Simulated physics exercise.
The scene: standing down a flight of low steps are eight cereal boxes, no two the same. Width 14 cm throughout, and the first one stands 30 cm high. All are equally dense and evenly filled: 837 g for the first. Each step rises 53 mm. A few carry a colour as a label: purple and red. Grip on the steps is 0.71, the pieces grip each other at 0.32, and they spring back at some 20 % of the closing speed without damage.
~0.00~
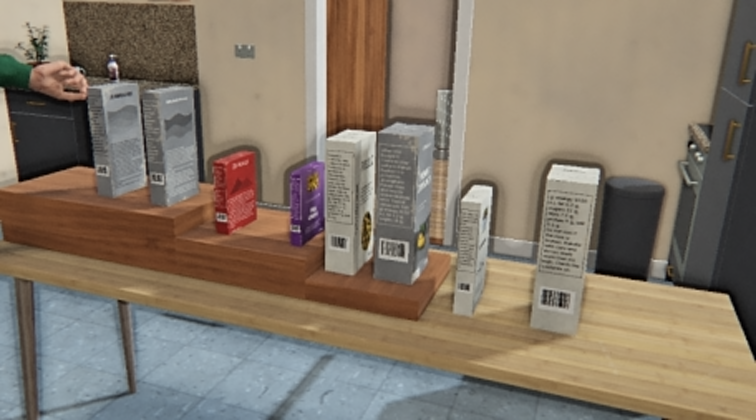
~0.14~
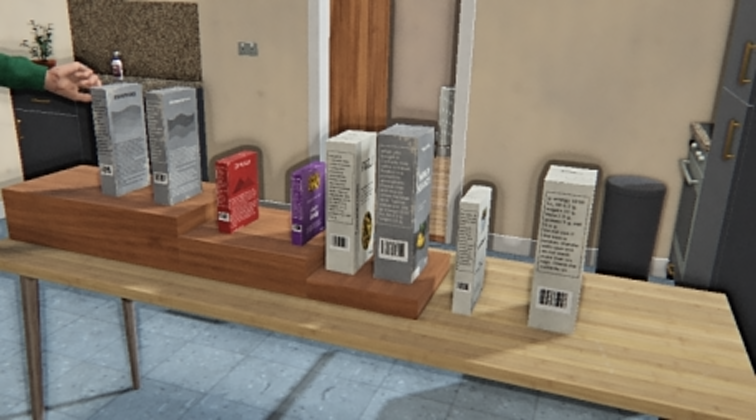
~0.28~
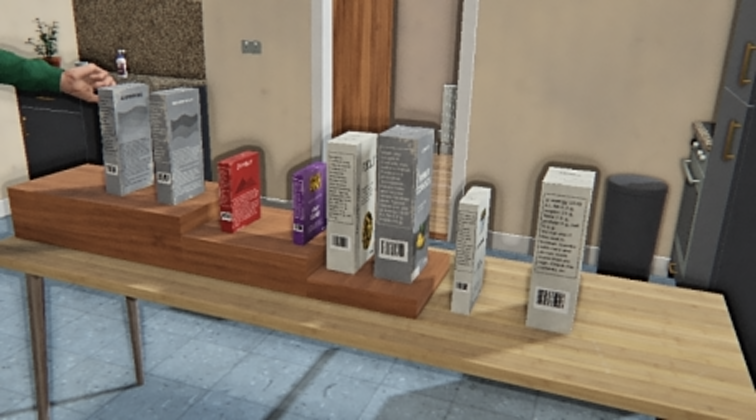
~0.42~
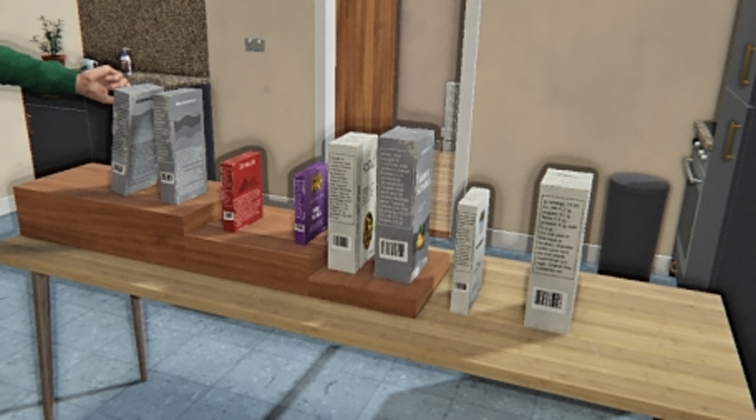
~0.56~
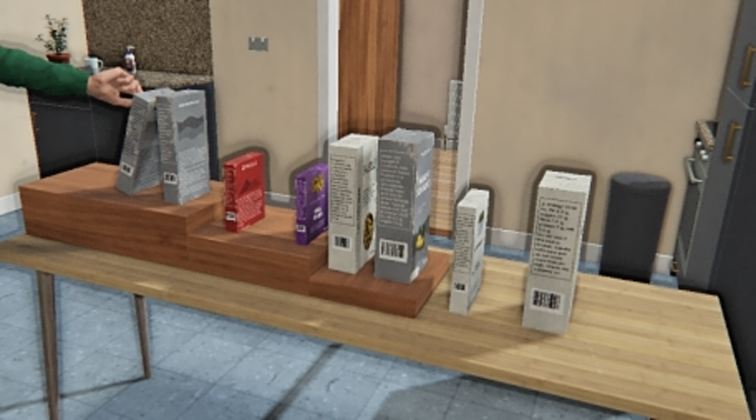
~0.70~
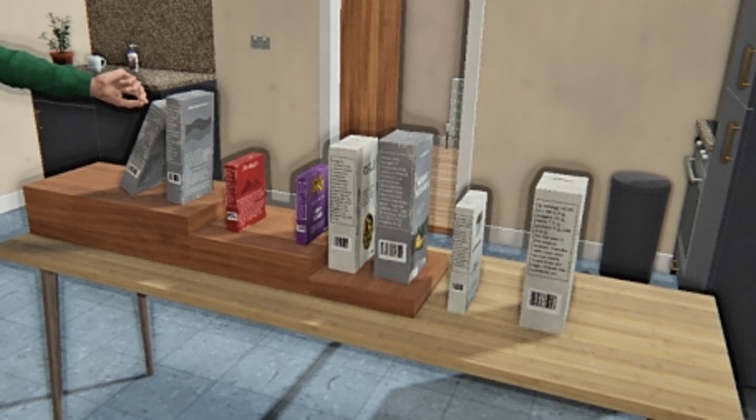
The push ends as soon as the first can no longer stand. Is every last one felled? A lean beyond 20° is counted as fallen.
Outcome: Only some go over.
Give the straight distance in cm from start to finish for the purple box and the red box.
About: Purple 0, red 10.
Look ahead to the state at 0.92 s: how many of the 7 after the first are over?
1 by then.
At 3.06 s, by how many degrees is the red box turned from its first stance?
About 90°.
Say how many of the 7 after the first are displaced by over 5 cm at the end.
It is 2.
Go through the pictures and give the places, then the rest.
In the first frame (we follow the side turned to the camera; the camera moves round a little), finger (82, 91) 7 cm from the first box; red box (242, 193); purple box (314, 204); no other piece has moved.
The second frame shows finger 30 mm from the first box; red box (244, 193).
The third frame shows finger pushing; red box (247, 192).
The fourth frame shows finger pushing; red box (249, 192); no other piece has moved.
The fifth frame shows finger stopped; red box (251, 193); no other piece has moved.
The sixth frame shows finger (140, 98) stopped; red box (252, 193); purple box (319, 205); steepest lean 5°, the box at (199, 149); one has shifted.
Around 0.92 s, 1 of the 7 other boxes over.
Around 1.08 s, 2 of the 7 other boxes over; red box tipped 49°.
Around 3.06 s, 2 of the 7 other boxes over; red box lying flat; purple box displaced 17 mm.
Finally (5.7 s), 2 of the 7 other boxes over; red box lying flat; purple box displaced 19 mm. Five left standing. Seen by the last camera, middles, red box near (281, 224), purple box near (319, 205).
